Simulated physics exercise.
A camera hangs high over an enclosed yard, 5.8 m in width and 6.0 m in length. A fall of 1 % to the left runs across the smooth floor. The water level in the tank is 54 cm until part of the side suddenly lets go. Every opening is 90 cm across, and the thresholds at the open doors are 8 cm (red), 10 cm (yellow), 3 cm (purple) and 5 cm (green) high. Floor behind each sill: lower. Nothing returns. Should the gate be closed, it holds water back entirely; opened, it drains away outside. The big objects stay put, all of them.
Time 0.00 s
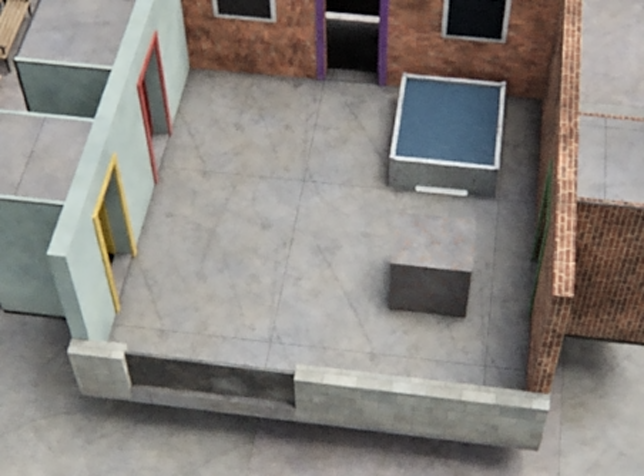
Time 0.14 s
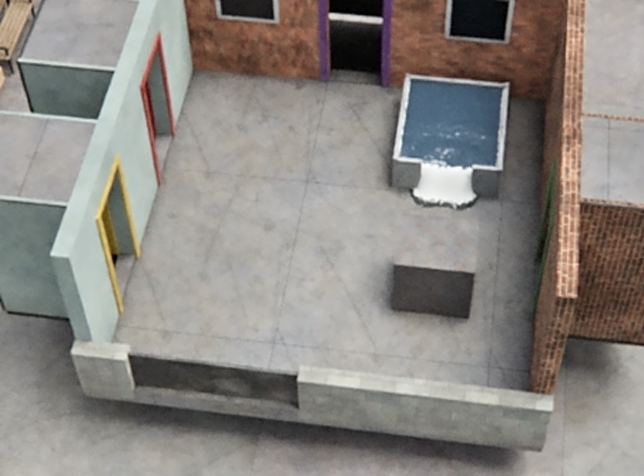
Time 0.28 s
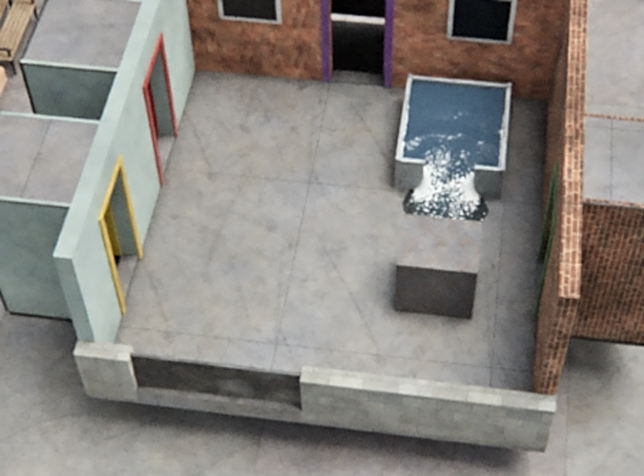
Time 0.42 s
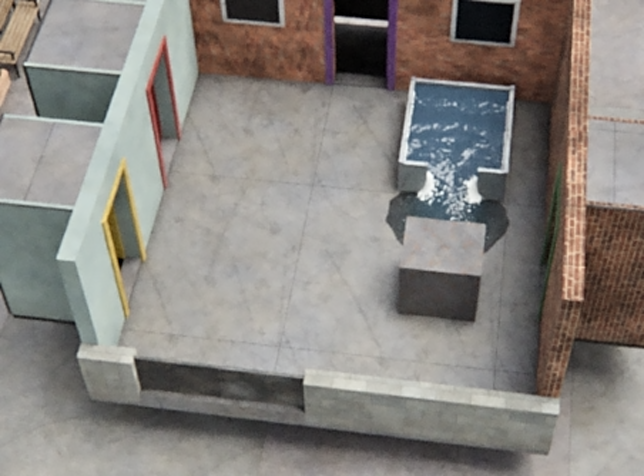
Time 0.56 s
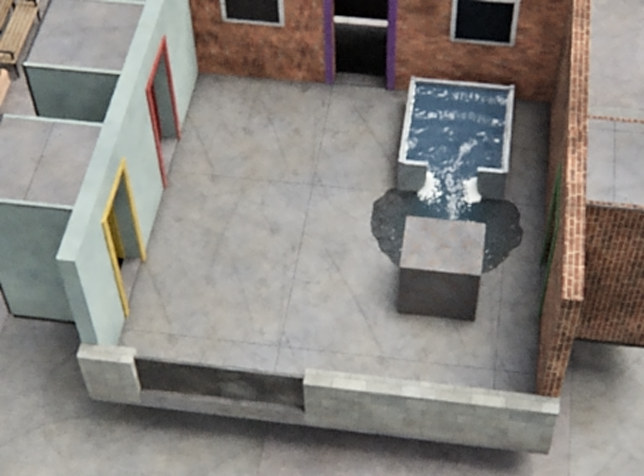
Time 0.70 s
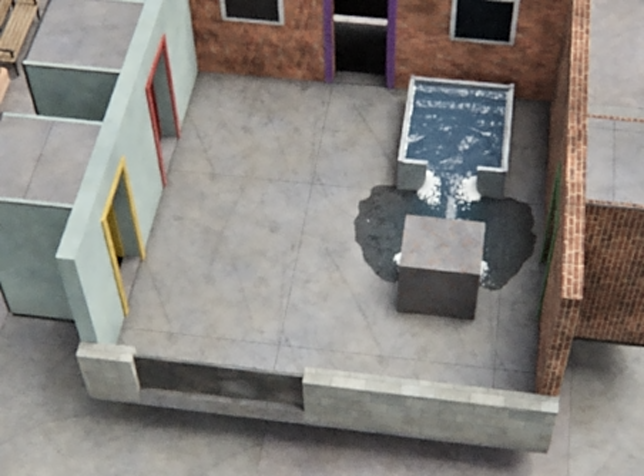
A grey-floored yard is seen from high above, with brick walls at the back and right and a pale green wall on the left holding red and yellow doorways. A blue-filled tank stands at the back right, near a purple-framed doorway, with a dark grey block in front. Water pours from the tank's front, spreads around the block and ripples behind, while the camera shifts slightly.
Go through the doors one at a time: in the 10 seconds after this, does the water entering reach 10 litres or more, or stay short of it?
Going through them: The red door stays short; the yellow door stays short; the purple door stays short; the green door reaches it.
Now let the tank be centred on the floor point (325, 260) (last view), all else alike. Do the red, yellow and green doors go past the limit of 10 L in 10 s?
So the red door keeps within it, the yellow door keeps within it and the green door keeps within it.
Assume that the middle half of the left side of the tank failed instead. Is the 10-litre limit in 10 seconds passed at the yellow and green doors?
Against the limit, the yellow door stays within it and the green door stays within it.
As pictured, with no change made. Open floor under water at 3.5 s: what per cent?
Wet share: Near 55 percent.
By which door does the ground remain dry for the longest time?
It's the purple door that comes last.
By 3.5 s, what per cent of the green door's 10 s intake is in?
It comes to about 70 per cent.
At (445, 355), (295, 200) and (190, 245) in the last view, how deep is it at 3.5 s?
Depths: About 0, 2 and 2 centimetres.
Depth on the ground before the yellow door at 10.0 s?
I'd put it near 7.0 cm.
After 1.4 s water covers 15 % of the floor and is deepest (31 cm) near (438, 261); red door not reached, yellow door not reached, purple door not reached, green door 13 cm at the sill, 3 L in.
After 2.2 s water covers 30 % of the floor and is deepest (26 cm) near (438, 261); red door not reached, yellow door not reached, purple door not reached, green door 15 cm at the sill, 61 L in.
After 3.5 s water covers 55 % of the floor and is deepest (19 cm) near (438, 261); red door not reached, yellow door 10 cm at the sill, 0 L in, purple door not reached, green door 11 cm at the sill, 125 L in.
After 6.0 s water covers 70 % of the floor and is deepest (11 cm) near (438, 261); red door 4 cm at the sill, 0 L in, yellow door 8 cm at the sill, 0 L in, purple door not reached, green door 8 cm at the sill, 172 L in.
After 10.0 s water covers 85 % of the floor and is deepest (8 cm) near (134, 289); red door 5 cm at the sill, 0 L in, yellow door 7 cm at the sill, 0 L in, purple door 1 cm at the sill, 0 L in, green door 4 cm at the sill, 183 L in.
